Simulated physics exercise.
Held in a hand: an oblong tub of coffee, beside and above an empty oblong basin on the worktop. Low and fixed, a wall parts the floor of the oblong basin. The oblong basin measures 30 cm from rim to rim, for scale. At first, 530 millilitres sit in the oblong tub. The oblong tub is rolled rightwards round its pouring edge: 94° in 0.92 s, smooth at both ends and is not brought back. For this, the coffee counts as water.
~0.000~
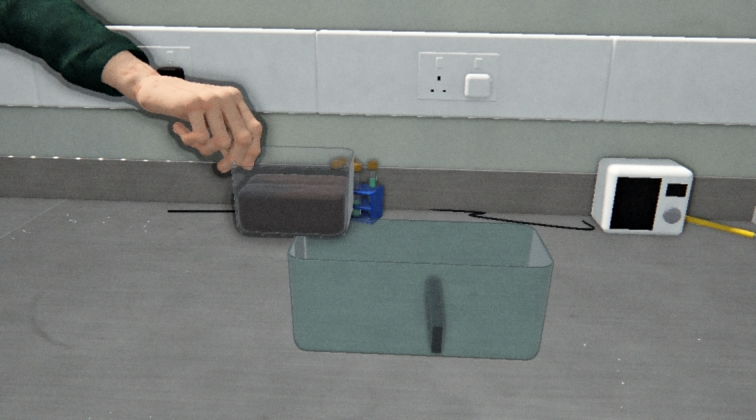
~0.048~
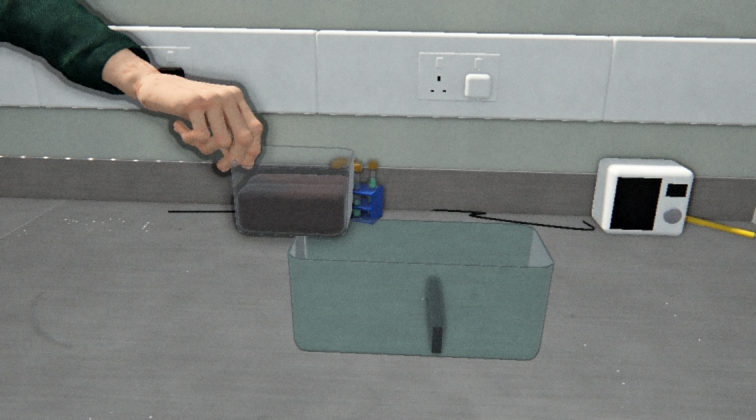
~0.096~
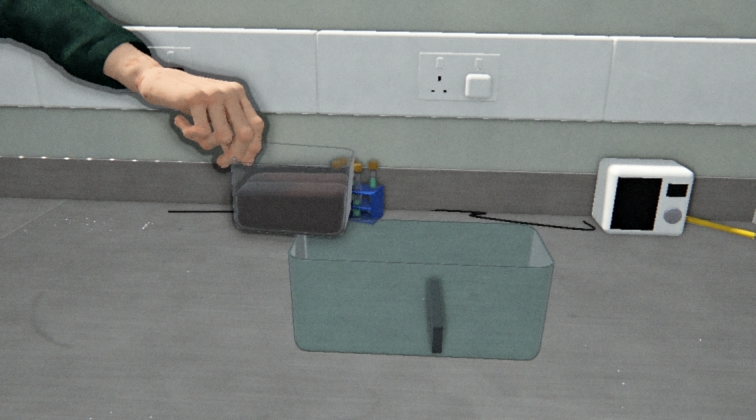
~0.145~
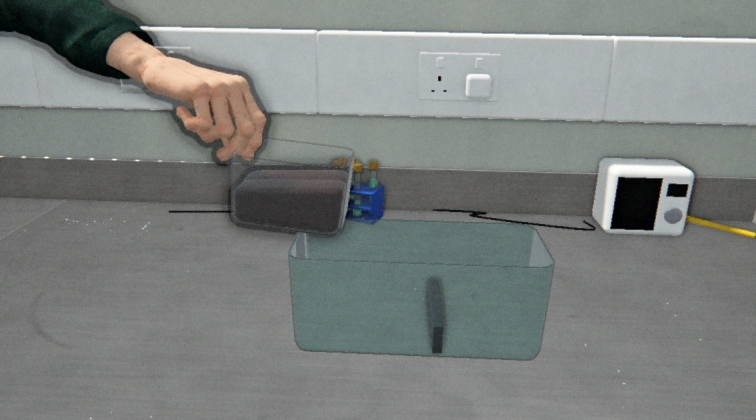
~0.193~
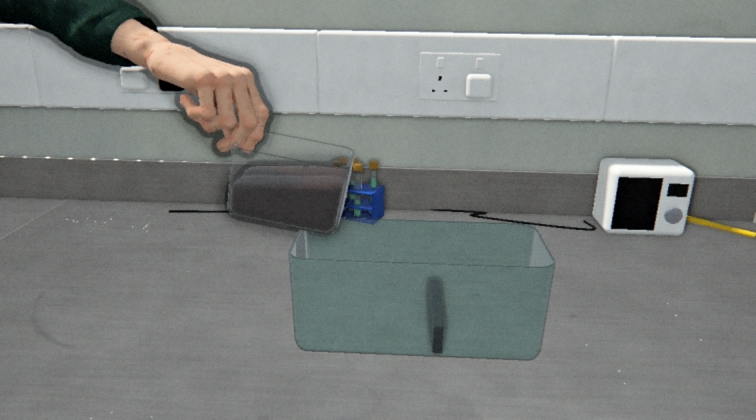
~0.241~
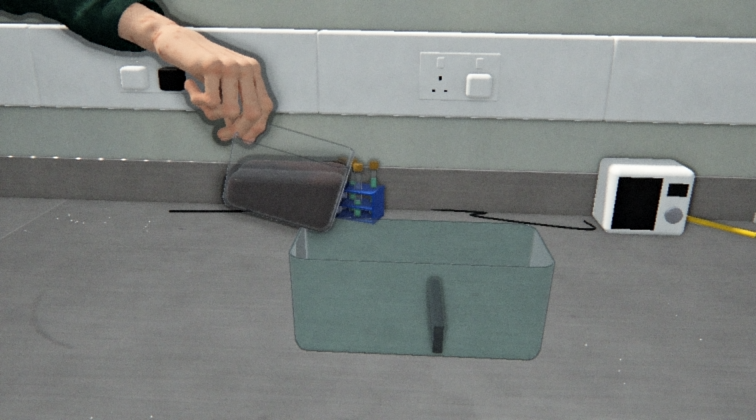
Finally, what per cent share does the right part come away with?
Roughly 36 per cent.
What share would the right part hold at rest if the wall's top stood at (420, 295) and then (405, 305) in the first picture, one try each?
Some 65 in a hundred, then some 80 in a hundred.
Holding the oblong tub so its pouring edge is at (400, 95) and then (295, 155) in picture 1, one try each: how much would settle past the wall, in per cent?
It comes to 80 per cent, and then 10 per cent.
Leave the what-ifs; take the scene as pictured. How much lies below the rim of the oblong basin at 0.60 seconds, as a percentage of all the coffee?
Roughly 0 percent of it.
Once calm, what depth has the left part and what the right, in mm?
16 mm left, 12 mm right.
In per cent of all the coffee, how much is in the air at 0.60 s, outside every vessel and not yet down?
Around 24 in a hundred.
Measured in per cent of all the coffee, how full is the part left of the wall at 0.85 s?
I'd say near 30 percent.
Then, 0.60 s in, the tilt is 68° and 77 per cent is still to pour, 0 is left of the wall and 0 right of it.
Then, 0.85 s in, the tilt is 93° and 23 per cent is still to pour, 30 is left of the wall and 27 right of it.
Then, 1.12 s in, the tilt is 94° and 5 per cent is still to pour, 53 is left of the wall and 35 right of it.
Then, 1.42 s in, the tilt is 94° and 2 per cent is still to pour, 61 is left of the wall and 35 right of it.
Finally, 63 per cent lies left of the wall, 36 right of it and 1 outside.
